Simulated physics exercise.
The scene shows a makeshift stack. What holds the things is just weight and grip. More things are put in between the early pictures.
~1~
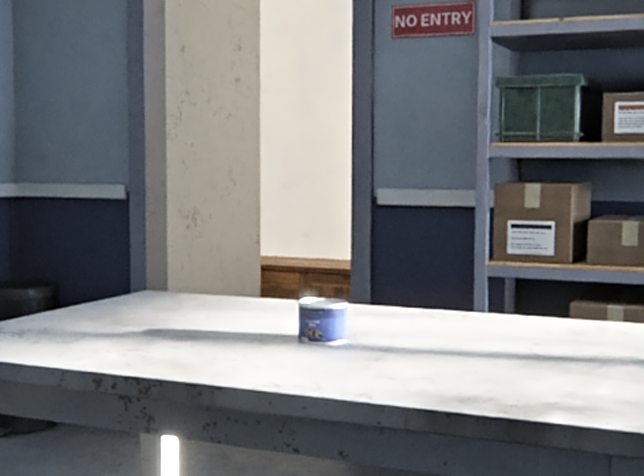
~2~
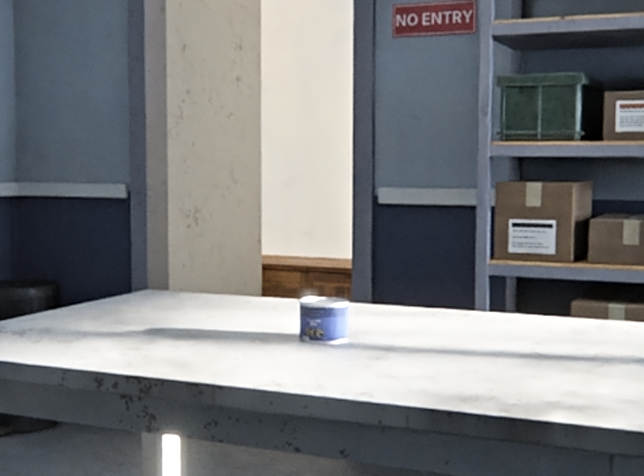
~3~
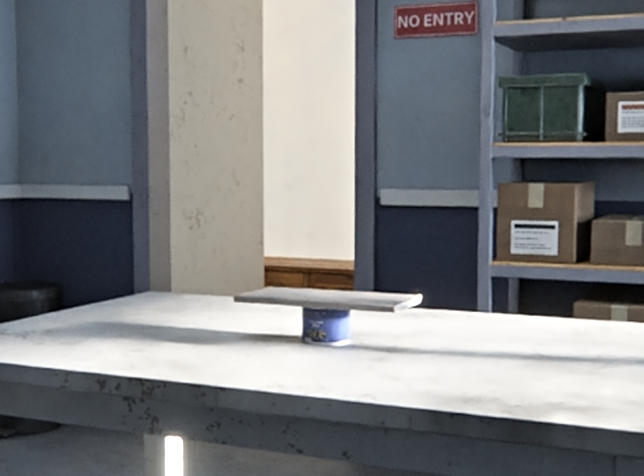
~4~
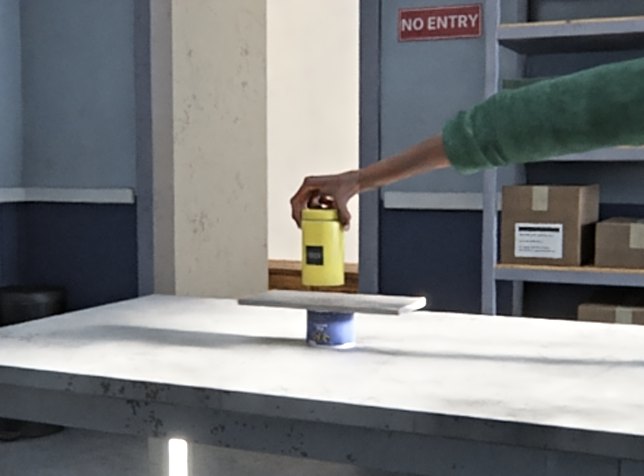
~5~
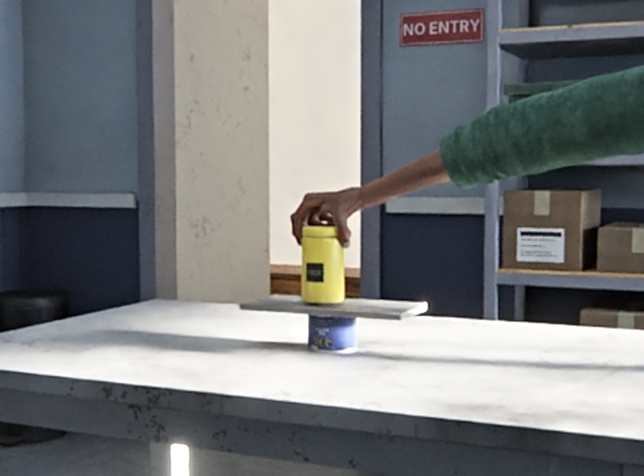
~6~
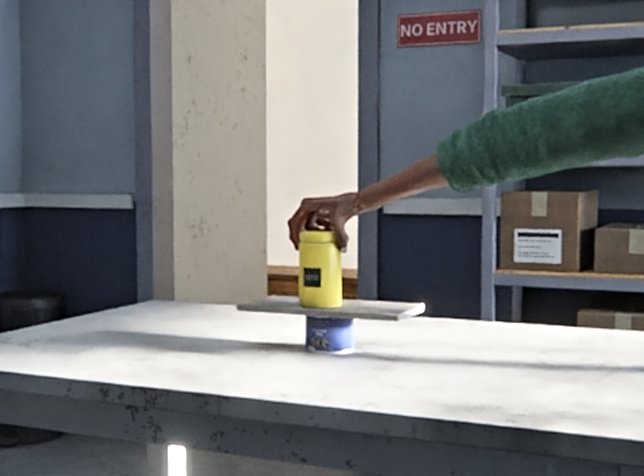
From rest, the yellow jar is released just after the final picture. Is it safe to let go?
Result: Steady.
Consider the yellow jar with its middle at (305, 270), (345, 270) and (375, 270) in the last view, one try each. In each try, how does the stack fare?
Try 1: Stands; try 2: Stands; try 3: Topples.
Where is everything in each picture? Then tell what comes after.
In the first picture, the last thing is not in view yet.
In the second picture, the last thing is not in view yet.
In the third picture, the last thing is not in view yet; grey board (327, 299).
The fourth picture shows still above its spot; yellow jar (323, 247); grey board (331, 302).
The fifth picture shows still above its spot; yellow jar (323, 264); grey board (333, 307).
The sixth picture shows set down, still held; yellow jar (320, 269); grey board (330, 308).
Then, 0.80 s on from there, no change.
Then, 1.70 s on from there, yellow jar resting near (320, 269).
In the end, all 3 unmoved. At the end, from the last picture's camera, yellow jar near (320, 269). The stack stays up.
